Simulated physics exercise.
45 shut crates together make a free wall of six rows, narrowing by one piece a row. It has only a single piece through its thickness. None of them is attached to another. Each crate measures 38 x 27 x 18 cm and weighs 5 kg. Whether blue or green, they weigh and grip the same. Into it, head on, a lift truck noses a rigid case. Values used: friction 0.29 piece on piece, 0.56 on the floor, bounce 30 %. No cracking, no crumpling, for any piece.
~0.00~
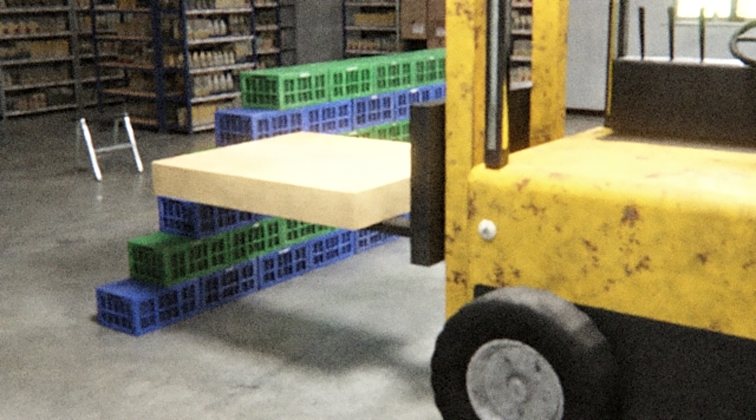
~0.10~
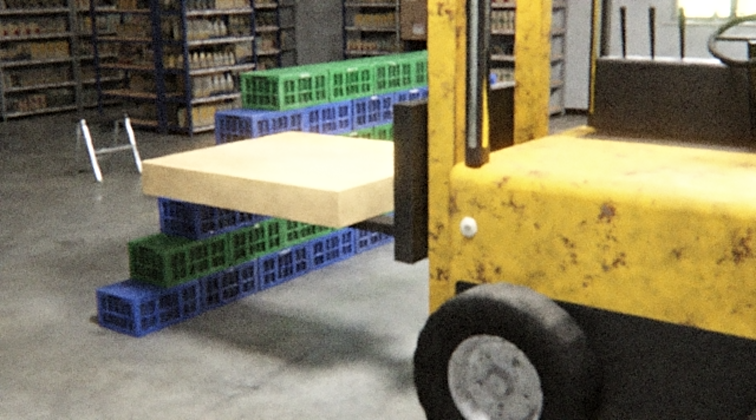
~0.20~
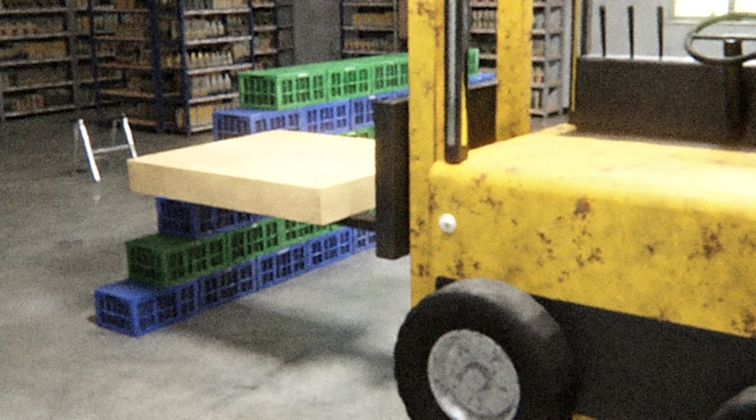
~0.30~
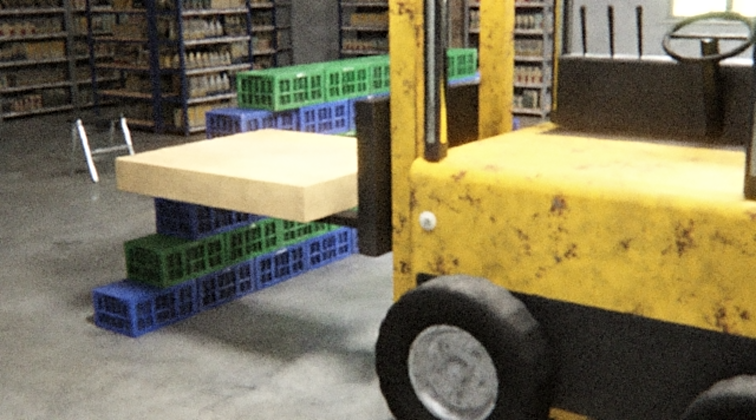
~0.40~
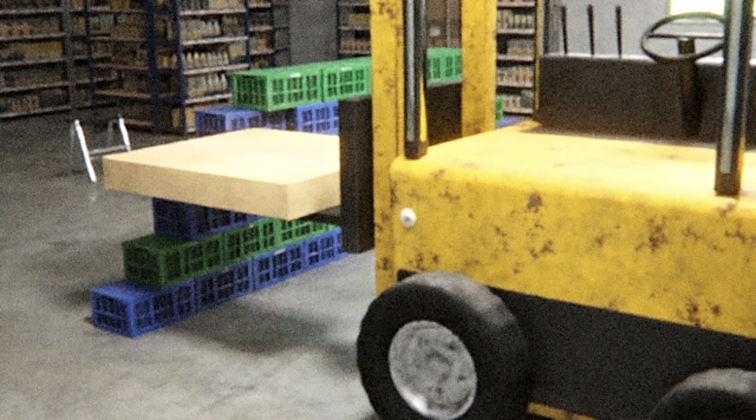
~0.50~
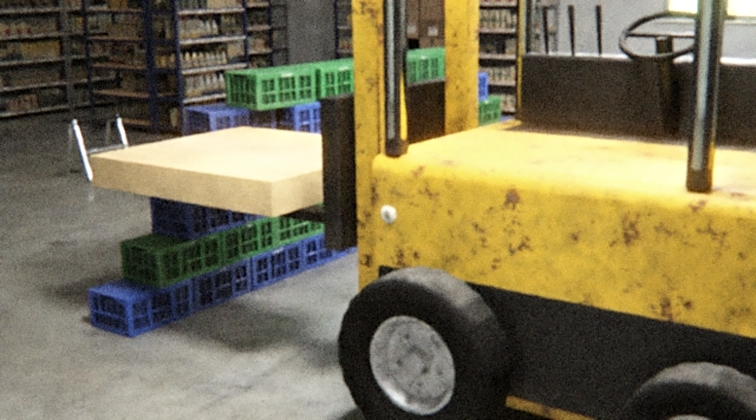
The clip opens on a yellow forklift holding a pale, flat block out in front of a stepped wall of blue and green crates in a warehouse. The forklift rolls steadily left, carrying the block into the stack, and a few crates shift slightly to the left.
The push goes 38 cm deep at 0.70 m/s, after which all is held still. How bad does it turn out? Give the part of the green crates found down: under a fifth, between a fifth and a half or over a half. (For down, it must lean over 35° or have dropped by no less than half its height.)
Below twenty percent.
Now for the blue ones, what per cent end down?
Of the blue ones, 0 per cent finish down.
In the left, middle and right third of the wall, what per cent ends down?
Going left to right, I get 20, 0 and 0 percent.
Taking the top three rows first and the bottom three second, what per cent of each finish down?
20 % and 0 %.
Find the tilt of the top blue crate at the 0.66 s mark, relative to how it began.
I'd estimate close to 0°.
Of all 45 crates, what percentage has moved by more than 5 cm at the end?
The shifted ones make up 5 per cent.
Around 0.66 s, none of the 21 green crates down (0 of 45 in all colours); top green crate tipped 3°.
Around 0.88 s, 1 of the 21 green crates down (2 of 45 in all colours); top green crate tipped 23°.
Around 1.20 s, 2 of the 21 green crates down (3 of 45 in all colours); top green crate tipped 15°, 53 cm lower.
Around 1.58 s, 2 of the 21 green crates down (3 of 45 in all colours); top green crate tipped 30°, 80 cm lower.
Finally (2.2 s), 2 of the 21 green crates down (3 of 45 in all colours); top green crate 88 cm lower; top blue crate unmoved. That is 10 per cent. Seen by the last camera, middles, top green crate near (88, 216), top blue crate near (389, 101).
